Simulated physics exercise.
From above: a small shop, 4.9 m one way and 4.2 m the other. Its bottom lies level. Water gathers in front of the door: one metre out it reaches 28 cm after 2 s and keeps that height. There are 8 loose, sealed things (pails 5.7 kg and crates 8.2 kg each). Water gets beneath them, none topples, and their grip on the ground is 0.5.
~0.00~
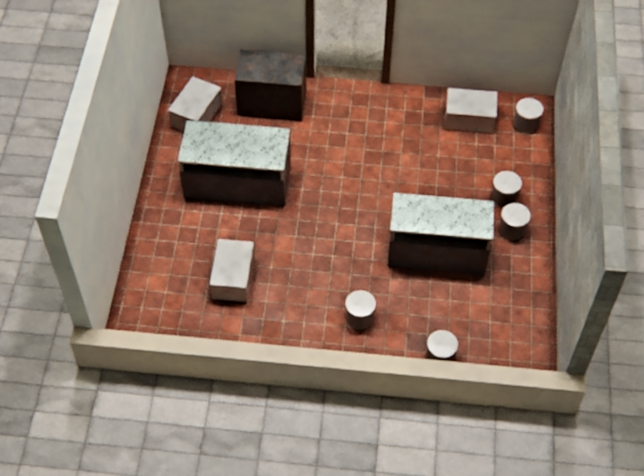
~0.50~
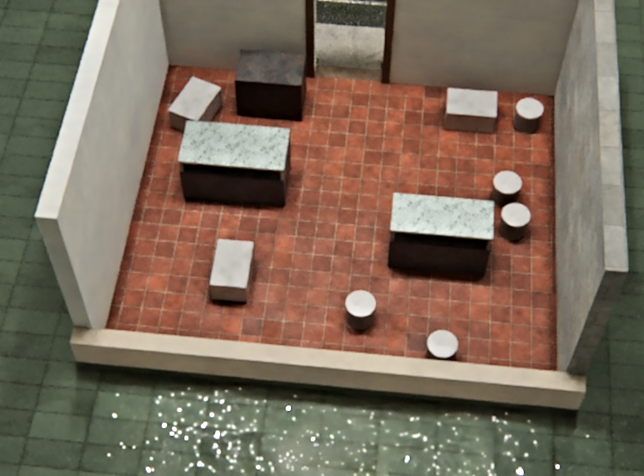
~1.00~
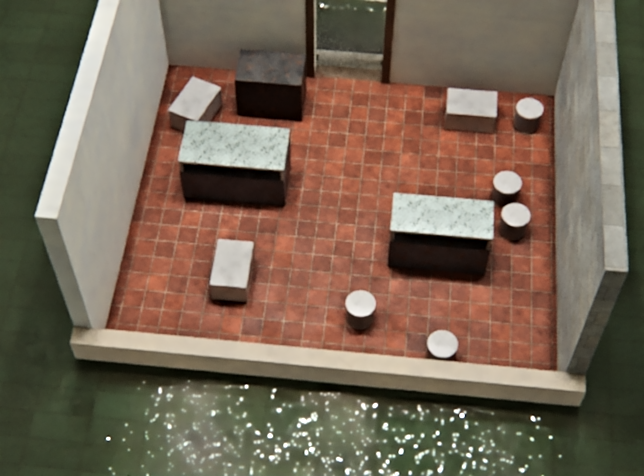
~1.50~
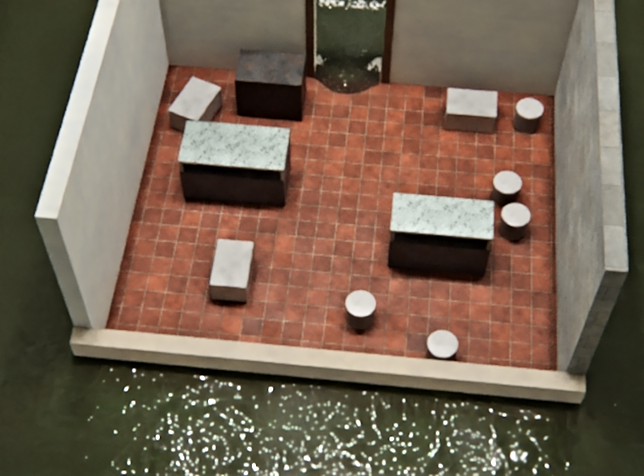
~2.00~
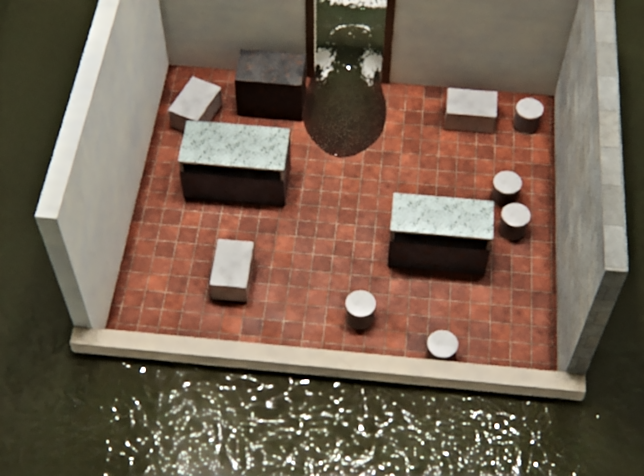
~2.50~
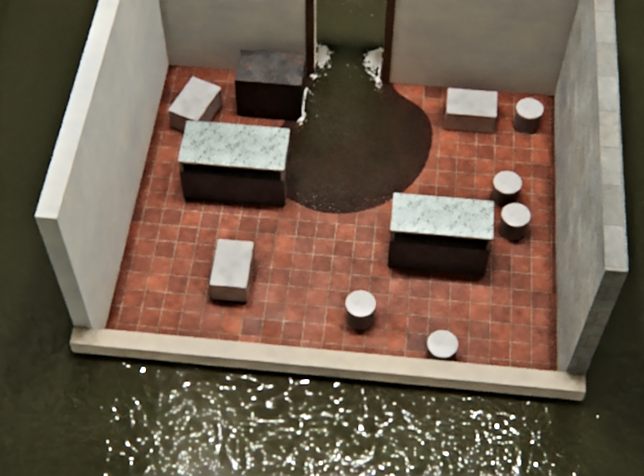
To begin with, a small shop with a red tiled floor, counters, blocks and round pails stands on dry grey paving. Dark, glinting water covers the ground outside, then enters through the back doorway and spreads in a rounded pool between the counters, while the objects stay still.
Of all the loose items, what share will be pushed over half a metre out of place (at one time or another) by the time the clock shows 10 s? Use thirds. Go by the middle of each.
That comes to between one and two thirds.
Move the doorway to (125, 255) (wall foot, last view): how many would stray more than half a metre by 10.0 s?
In that case 7 of them.
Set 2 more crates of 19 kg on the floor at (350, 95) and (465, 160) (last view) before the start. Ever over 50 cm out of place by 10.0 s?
In turn: More, under.
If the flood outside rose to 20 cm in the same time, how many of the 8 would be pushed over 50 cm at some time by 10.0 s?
In that case 1 of them.
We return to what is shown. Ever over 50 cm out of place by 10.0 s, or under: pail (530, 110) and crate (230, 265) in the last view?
In that order: Short of it, under.
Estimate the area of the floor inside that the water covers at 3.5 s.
About 8.5 m2.
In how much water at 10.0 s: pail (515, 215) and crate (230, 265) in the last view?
About 12 and 5 cm.
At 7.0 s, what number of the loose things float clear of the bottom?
I count 2.
After 3.5 s 0 of 8 are over 50 cm from their spots; 0 afloat.
After 4.5 s 1 of 8 are over 50 cm from their spots; 1 afloat.
After 7.0 s 2 of 8 are over 50 cm from their spots; 2 afloat.
After 10.0 s 3 of 8 are over 50 cm from their spots, and 4 have been at some point; 7 afloat.
